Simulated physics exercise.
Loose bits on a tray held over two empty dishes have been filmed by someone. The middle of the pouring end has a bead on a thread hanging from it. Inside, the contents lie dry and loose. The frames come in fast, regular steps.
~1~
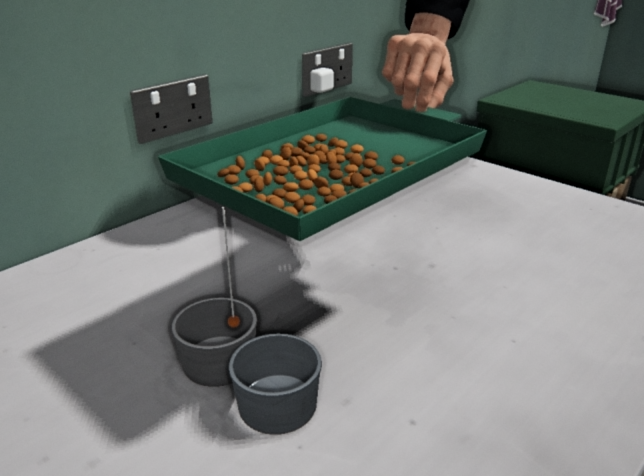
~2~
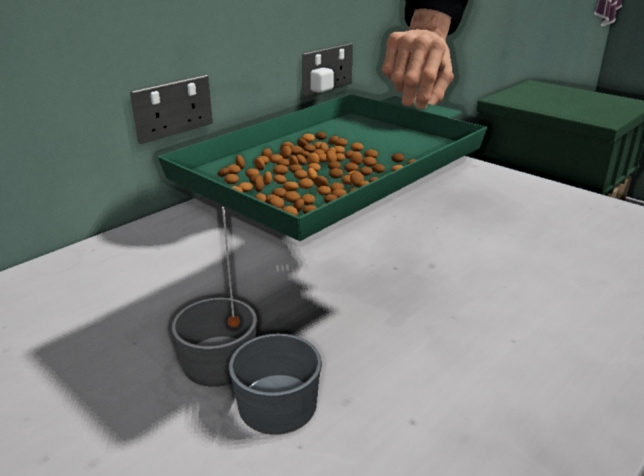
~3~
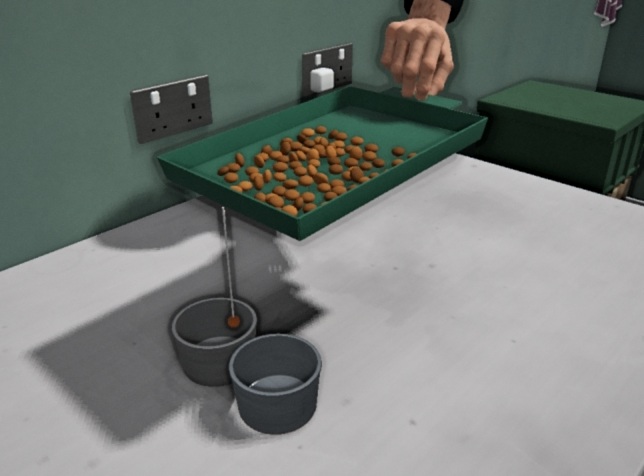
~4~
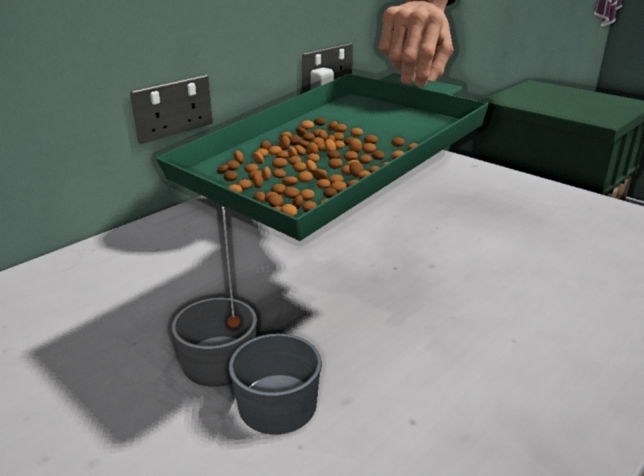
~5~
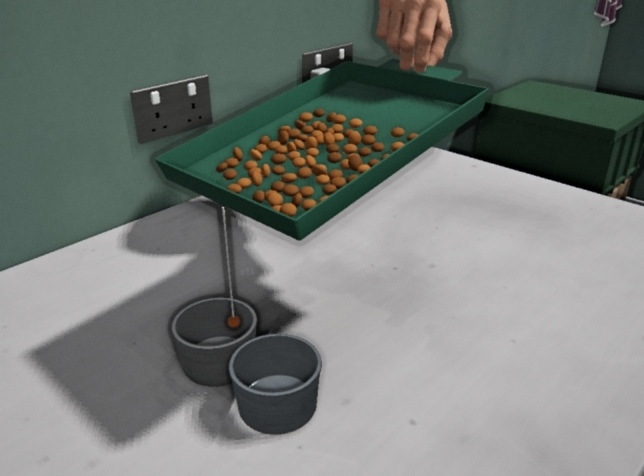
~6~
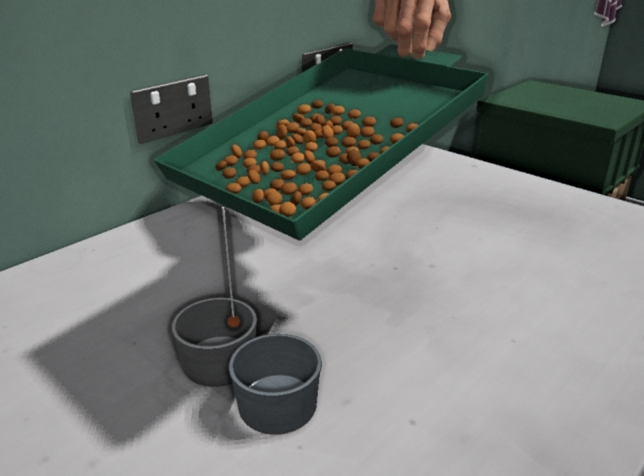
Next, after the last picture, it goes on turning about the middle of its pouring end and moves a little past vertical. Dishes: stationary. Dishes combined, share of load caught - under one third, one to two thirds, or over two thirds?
Under one third.
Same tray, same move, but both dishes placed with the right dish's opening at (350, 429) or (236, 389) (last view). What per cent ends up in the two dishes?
10 %, 70 %.
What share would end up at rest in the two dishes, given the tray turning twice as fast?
That works out at about 10 percent.
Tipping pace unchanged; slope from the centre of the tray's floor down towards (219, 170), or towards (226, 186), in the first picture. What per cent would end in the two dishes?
Case one near 20 %; case two near 0 %.
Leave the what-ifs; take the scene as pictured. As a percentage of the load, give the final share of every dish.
Looks like close to 0 % lands in the left dish and close to 0 % in the right one.
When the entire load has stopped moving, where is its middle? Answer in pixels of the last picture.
Resting centre, last frame: Roughly (154, 427).
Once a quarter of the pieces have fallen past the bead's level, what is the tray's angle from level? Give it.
About 105 degrees.
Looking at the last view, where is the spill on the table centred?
Around (153, 432).
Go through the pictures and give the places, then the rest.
In the first frame, corners of the pouring end near (164, 156) and (299, 215), level; middle of the load near (314, 169), bits of cat kibble; left dish near (184, 357); right dish near (243, 403); bead on its thread near (234, 321).
In the second frame, corners of the pouring end near (164, 156) and (299, 215), level; middle of the load near (314, 168).
In the third frame, corners of the pouring end near (163, 157) and (298, 215), tipped barely, level across its low end; middle of the load near (314, 164).
In the fourth frame, corners of the pouring end near (162, 157) and (297, 216), tipped a little, level across its low end; middle of the load near (313, 158).
In the fifth frame, corners of the pouring end near (161, 158) and (296, 216), tipped a little, level across its low end; middle of the load near (312, 153).
In the sixth frame, corners of the pouring end near (160, 159) and (294, 217), tipped a little, level across its low end; middle of the load near (311, 147); left dish near (184, 357); right dish near (243, 403).
Shortly afterwards, tray tipped steeply; the whole lot on the tray.
Next, tray tipped right over; all but a few on the tray; only a few outside both; a little in the air.
Some moments later, tray tipped past a quarter turn; only a few in the left dish; all but a few outside both.
In the end, tray tipped past a quarter turn; none at all in the right dish; only a few in the left dish; all but a few outside both.
